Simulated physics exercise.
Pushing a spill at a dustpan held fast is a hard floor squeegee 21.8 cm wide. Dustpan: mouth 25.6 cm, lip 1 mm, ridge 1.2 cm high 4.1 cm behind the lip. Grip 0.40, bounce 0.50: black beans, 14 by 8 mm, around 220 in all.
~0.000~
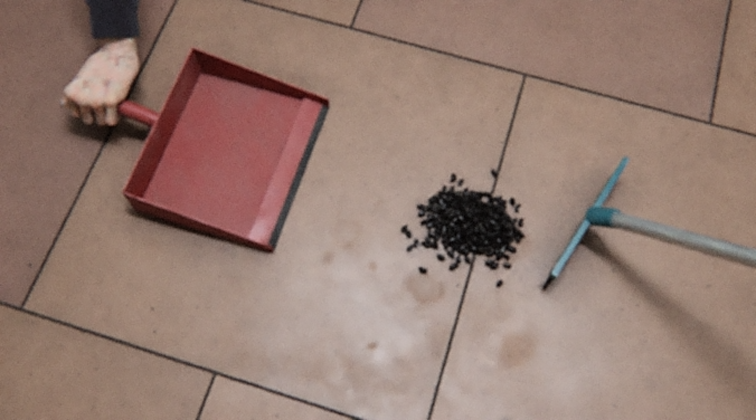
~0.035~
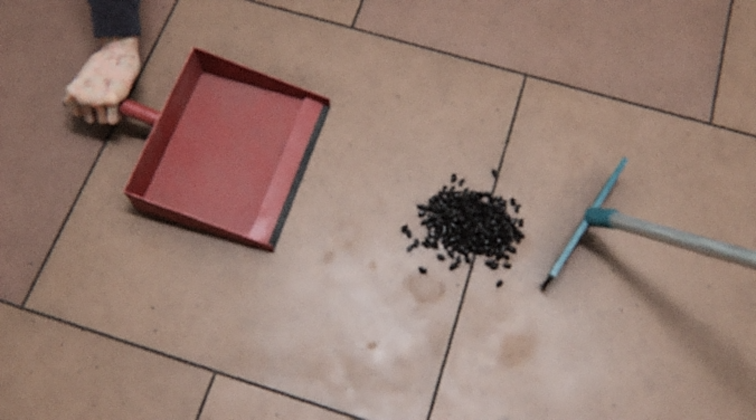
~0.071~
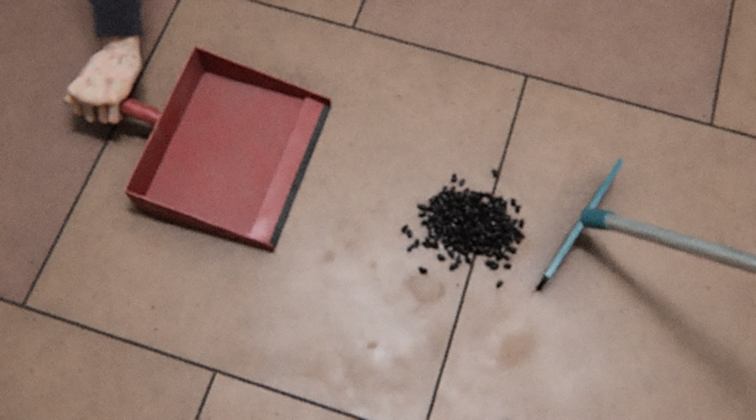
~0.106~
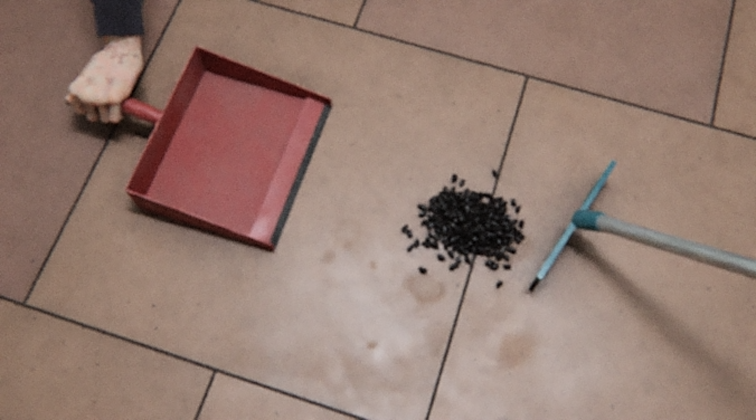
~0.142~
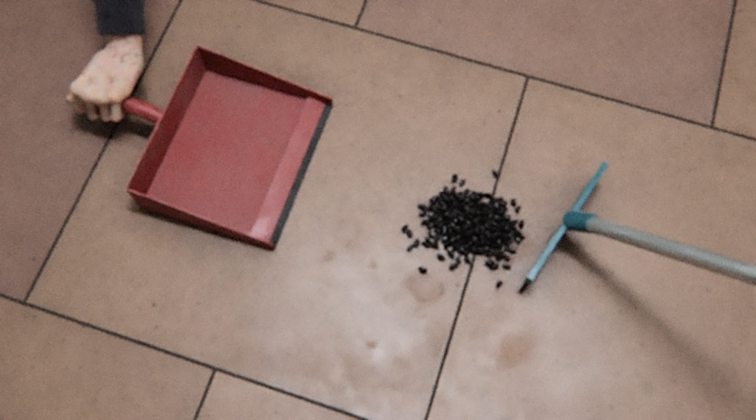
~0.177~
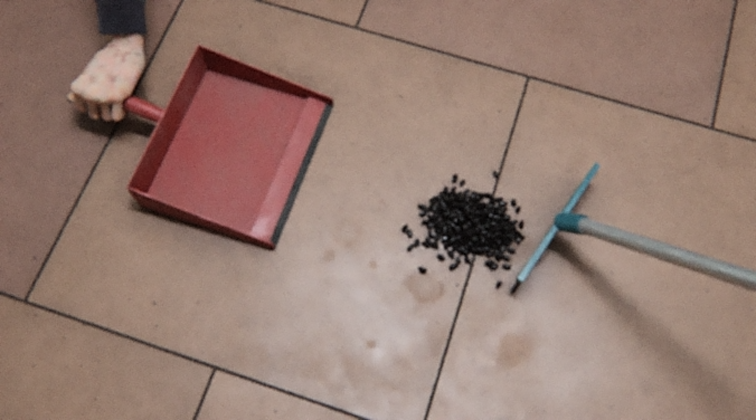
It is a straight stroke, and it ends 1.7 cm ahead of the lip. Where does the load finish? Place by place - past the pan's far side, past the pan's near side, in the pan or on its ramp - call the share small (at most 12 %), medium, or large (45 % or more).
Far side - small, near side - small, pan - small.
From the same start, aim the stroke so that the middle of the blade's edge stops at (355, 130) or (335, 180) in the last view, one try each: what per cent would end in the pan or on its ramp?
The two tries give roughly 15 and 15 %.
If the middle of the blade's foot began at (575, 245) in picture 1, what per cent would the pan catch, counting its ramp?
It would come to about 0 in a hundred.
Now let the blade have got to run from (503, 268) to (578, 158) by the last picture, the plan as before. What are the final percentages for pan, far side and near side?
Pan 15, far 10, near 5.
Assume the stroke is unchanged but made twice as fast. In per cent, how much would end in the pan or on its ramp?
I'd guess it lands at about 0 per cent.
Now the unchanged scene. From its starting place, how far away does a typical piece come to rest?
Somewhere around 18 centimetres.
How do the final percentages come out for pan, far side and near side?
Result in %: Far side 0, near side 5, pan 0.
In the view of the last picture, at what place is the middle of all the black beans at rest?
Near (346, 187).
Then, at 0.67 s, middle of the blade 22 cm from the lip; 0 % over the lip, far side 0 %, near side 0 %.
After 0.99 s, middle of the blade 12 cm from the lip; 0 % over the lip, far side 0 %, near side 5 %.
After 1.41 s, middle of the blade 5 cm from the lip; 0 % over the lip, far side 0 %, near side 5 %.
At rest (1.9 s), far side 0 %, near side 5 %, pan 0 %, in front of the lip or behind the blade 95 %.
